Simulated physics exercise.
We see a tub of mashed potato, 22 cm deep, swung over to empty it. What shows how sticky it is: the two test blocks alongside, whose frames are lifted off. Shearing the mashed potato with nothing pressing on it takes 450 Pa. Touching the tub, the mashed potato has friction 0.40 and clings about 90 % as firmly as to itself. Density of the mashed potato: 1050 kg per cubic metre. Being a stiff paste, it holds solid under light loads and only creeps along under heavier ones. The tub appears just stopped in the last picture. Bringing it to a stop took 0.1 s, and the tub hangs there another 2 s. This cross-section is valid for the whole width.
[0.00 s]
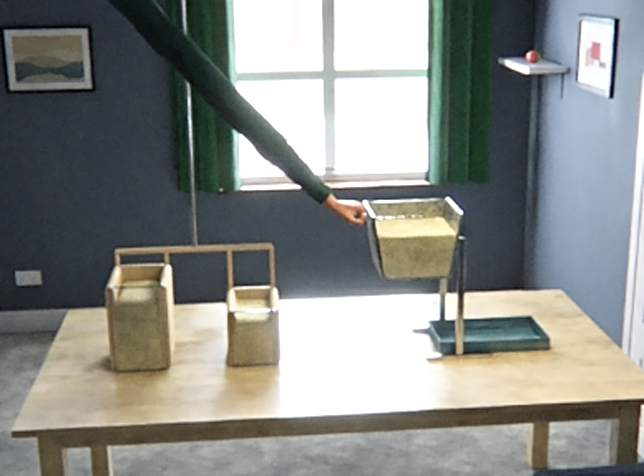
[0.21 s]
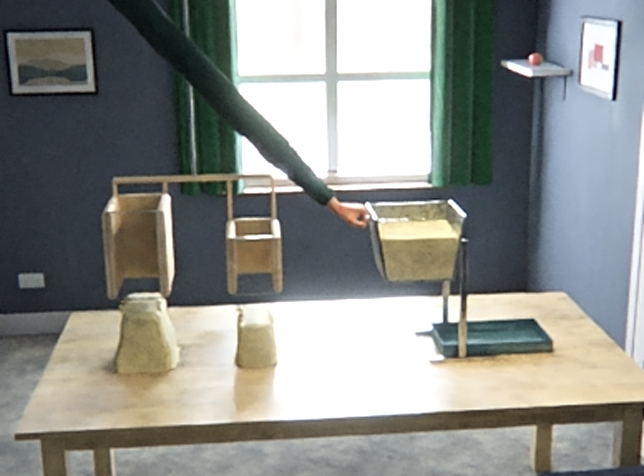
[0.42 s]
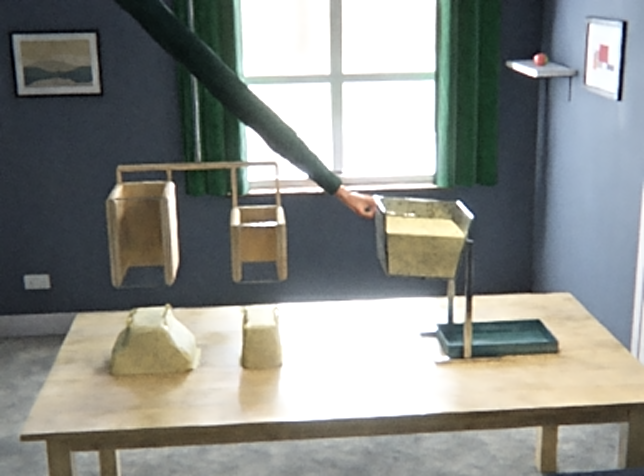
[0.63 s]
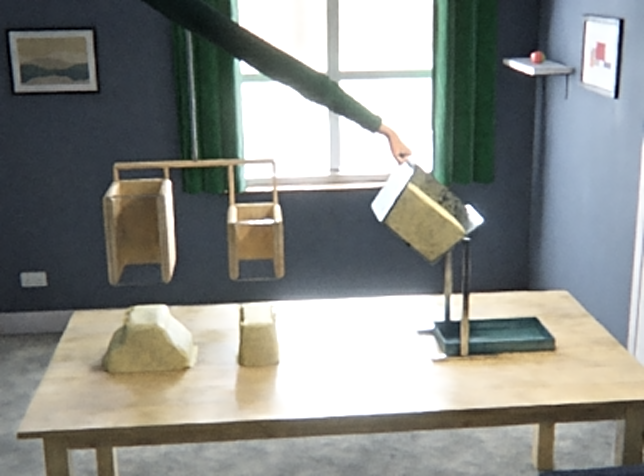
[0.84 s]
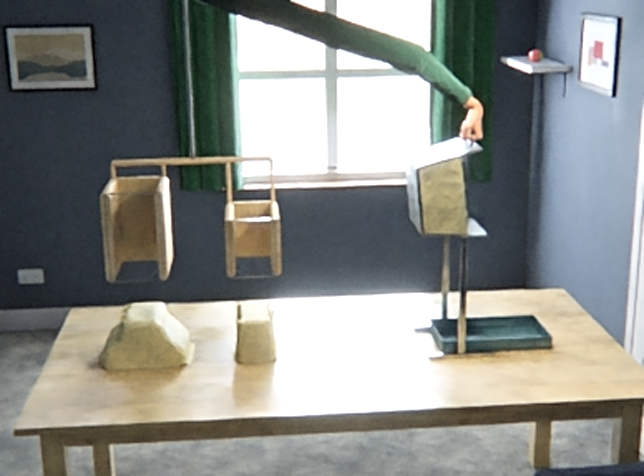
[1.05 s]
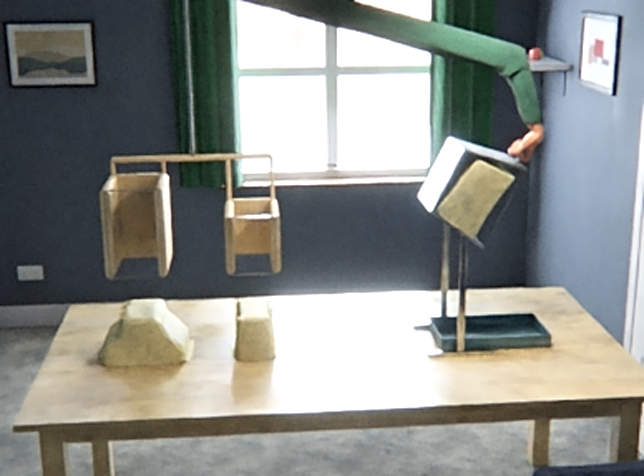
The clip shows two open wooden moulds lifting off pale yellowish blocks on a table, the left block slumping lower and wider, before a green-sleeved arm swings a tub of similar material over clockwise on its stand.
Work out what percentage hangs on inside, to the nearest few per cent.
Some 0 in every hundred.
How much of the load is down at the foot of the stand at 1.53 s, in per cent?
Some 100 % has got all the way down.
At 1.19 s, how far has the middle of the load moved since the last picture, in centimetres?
Around 14 centimetres.
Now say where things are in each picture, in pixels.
Handle-side rim at (375, 218), tilt 0 degrees; top of the mashed potato at (444, 234); blocks stand 26 cm, 17 cm (left to right), in the first picture.
Handle-side rim at (378, 220), tilt 0 degrees; top of the mashed potato at (447, 237); blocks stand 22 cm, 16 cm (left to right), in the second picture.
Handle-side rim at (386, 212), tilt 6 degrees; top of the mashed potato at (392, 233); blocks stand 17 cm, 16 cm (left to right), in the third picture.
Handle-side rim at (419, 167), tilt 42 degrees; top of the mashed potato at (410, 187); blocks stand 17 cm, 16 cm (left to right), in the fourth picture.
Handle-side rim at (482, 151), tilt 84 degrees; top of the mashed potato at (461, 159); blocks stand 17 cm, 16 cm (left to right), in the fifth picture.
Handle-side rim at (526, 171), tilt 117 degrees; top of the mashed potato at (481, 161); blocks stand 17 cm, 16 cm (left to right), in the sixth picture.
After 1.19 s, the tub is at 117 degrees and holds 44 %.
After 1.36 s, the tub is at 117 degrees and holds 0 %.
After 1.53 s, the tub is at 117 degrees and holds 0 %.
After 1.70 s, the tub is at 117 degrees and holds 0 %.
After 3.05 s, at the end, the tub is at 117 degrees and holds 0 %.
